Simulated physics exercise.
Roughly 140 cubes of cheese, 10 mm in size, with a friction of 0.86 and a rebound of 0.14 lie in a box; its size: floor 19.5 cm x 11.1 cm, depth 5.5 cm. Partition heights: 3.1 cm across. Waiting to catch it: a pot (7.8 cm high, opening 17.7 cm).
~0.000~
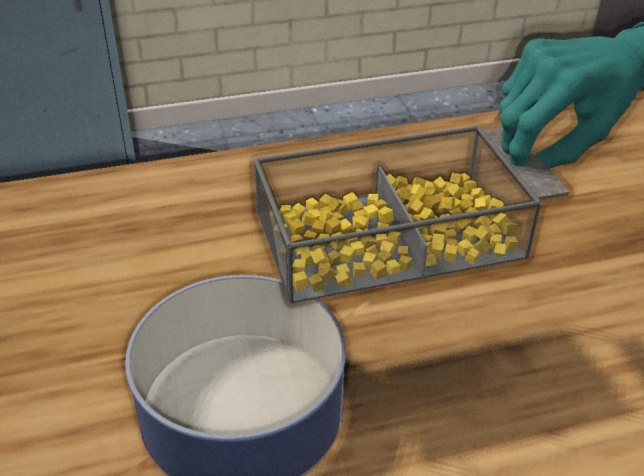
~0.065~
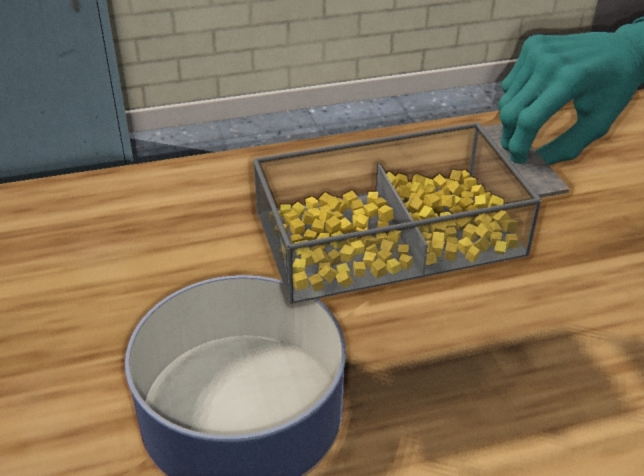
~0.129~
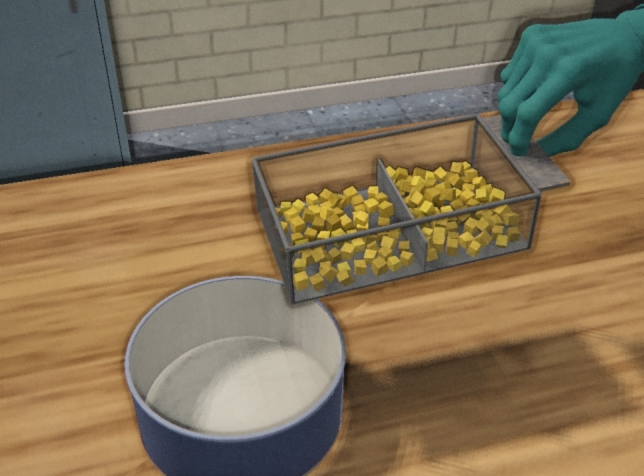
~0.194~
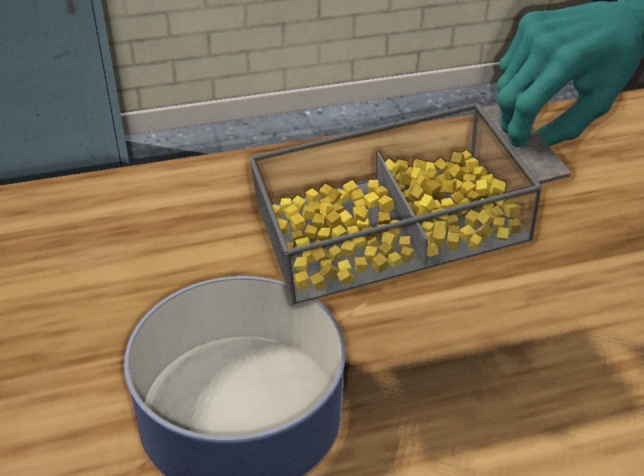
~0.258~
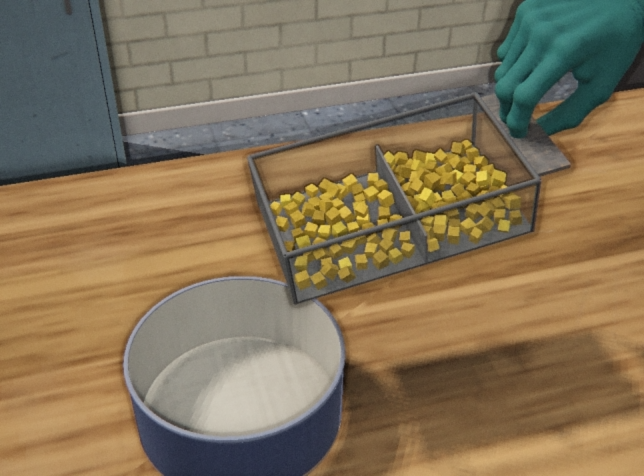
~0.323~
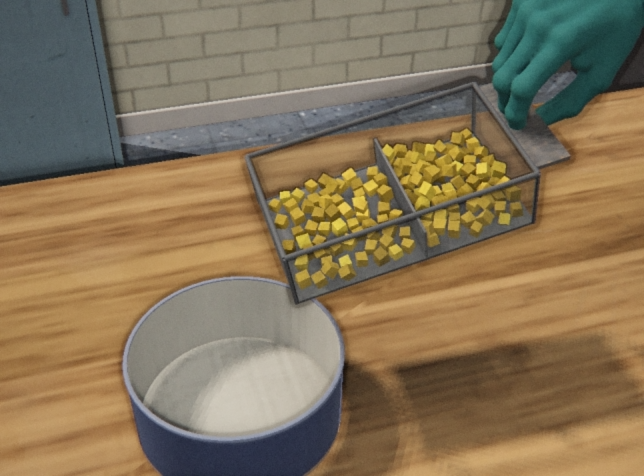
On a wooden counter, a green-gloved hand gripped a clear, divided box of yellow cubes beside a blue pot and gradually raised its right end, tilting the box slightly toward the front left.
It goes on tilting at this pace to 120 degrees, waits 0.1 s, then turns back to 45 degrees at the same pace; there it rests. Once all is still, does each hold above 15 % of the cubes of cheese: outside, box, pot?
Outside: Yes, box: No, pot: Yes.
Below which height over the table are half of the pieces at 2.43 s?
Some 2 cm.
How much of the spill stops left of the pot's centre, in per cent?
Some 70 per cent.
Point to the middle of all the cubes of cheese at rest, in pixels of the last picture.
Around (251, 453).
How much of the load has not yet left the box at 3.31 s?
About 0 per cent.
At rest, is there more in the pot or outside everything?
The larger share is in the pot.
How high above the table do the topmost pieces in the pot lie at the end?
About 2.5 cm.
After 1.47 s, tilt 75 degrees; box 100 %; middle of all pieces near (369, 164).
After 2.43 s, tilt 120 degrees; outside 25 %, box 15 %, pot 55 %, in the air 5 %; middle of all pieces near (259, 433).
Then, at 3.31 s, tilt 78 degrees; outside 30 %, pot 65 %; middle of all pieces near (242, 466).
After 4.15 s, tilt 45 degrees; outside 30 %, pot 65 %; middle of all pieces near (242, 467).
At rest (4.4 s), outside 30 %, box 0 %, pot 65 %.
